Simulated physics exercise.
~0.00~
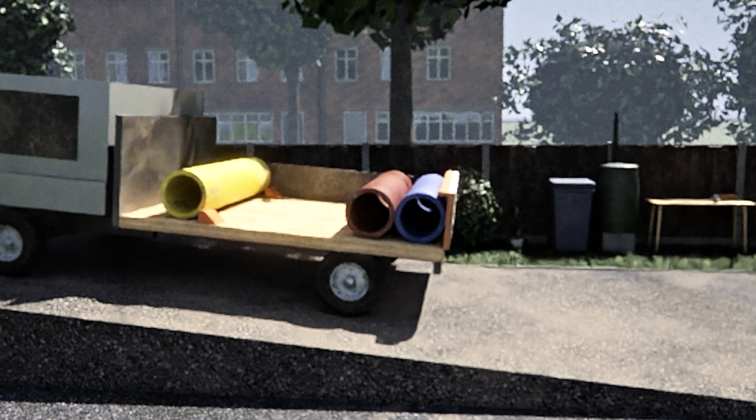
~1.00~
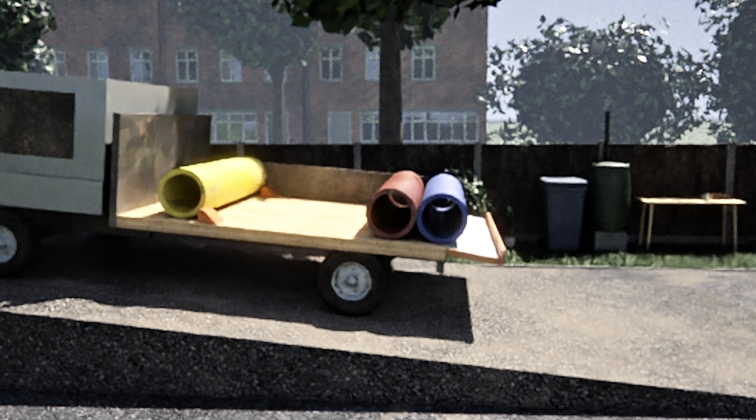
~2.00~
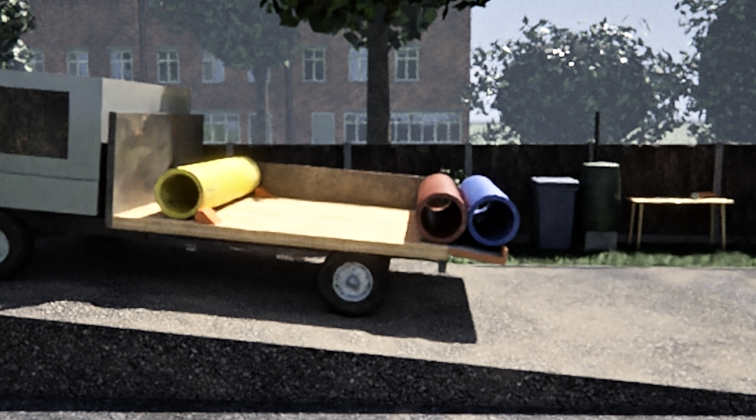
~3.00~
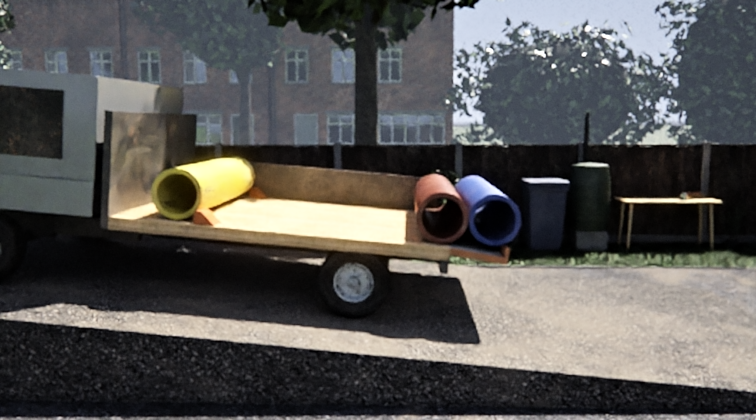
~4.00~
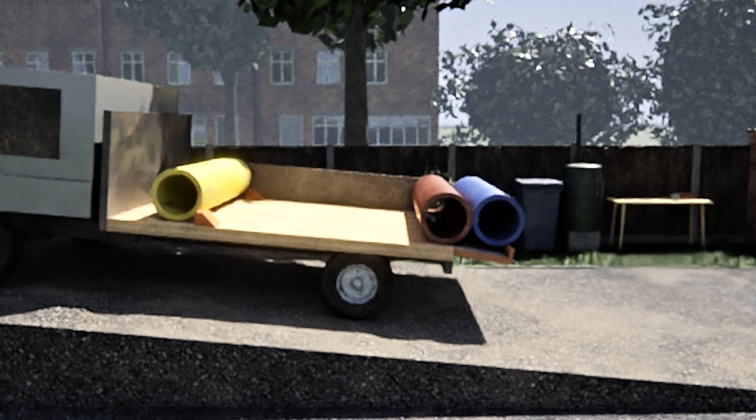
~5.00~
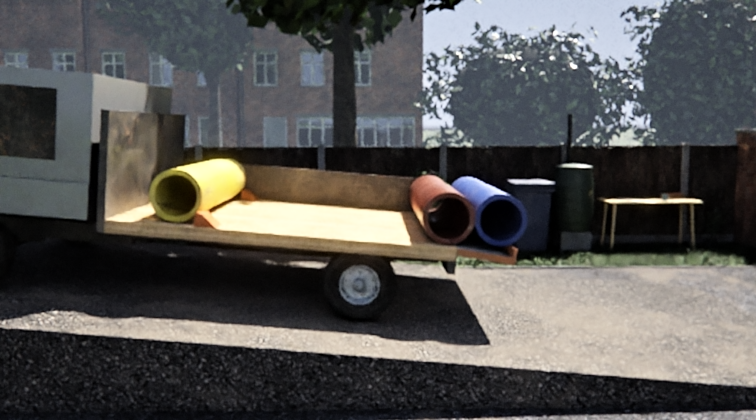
At the start, a pick-up stands tail downhill on a sloping road, with a yellow pipe resting by an orange chock near the front of its open bed and a reddish-brown pipe and a blue pipe side by side against the closed tailgate. The tailgate swings down to the right, and the two pipes begin rolling after it. The blue one rolls onto the lowered gate, with the reddish-brown one close behind. Both stop there at the tail, short of falling off, while the view drifts slightly. The yellow pipe never leaves its place, and nothing reaches the ground.
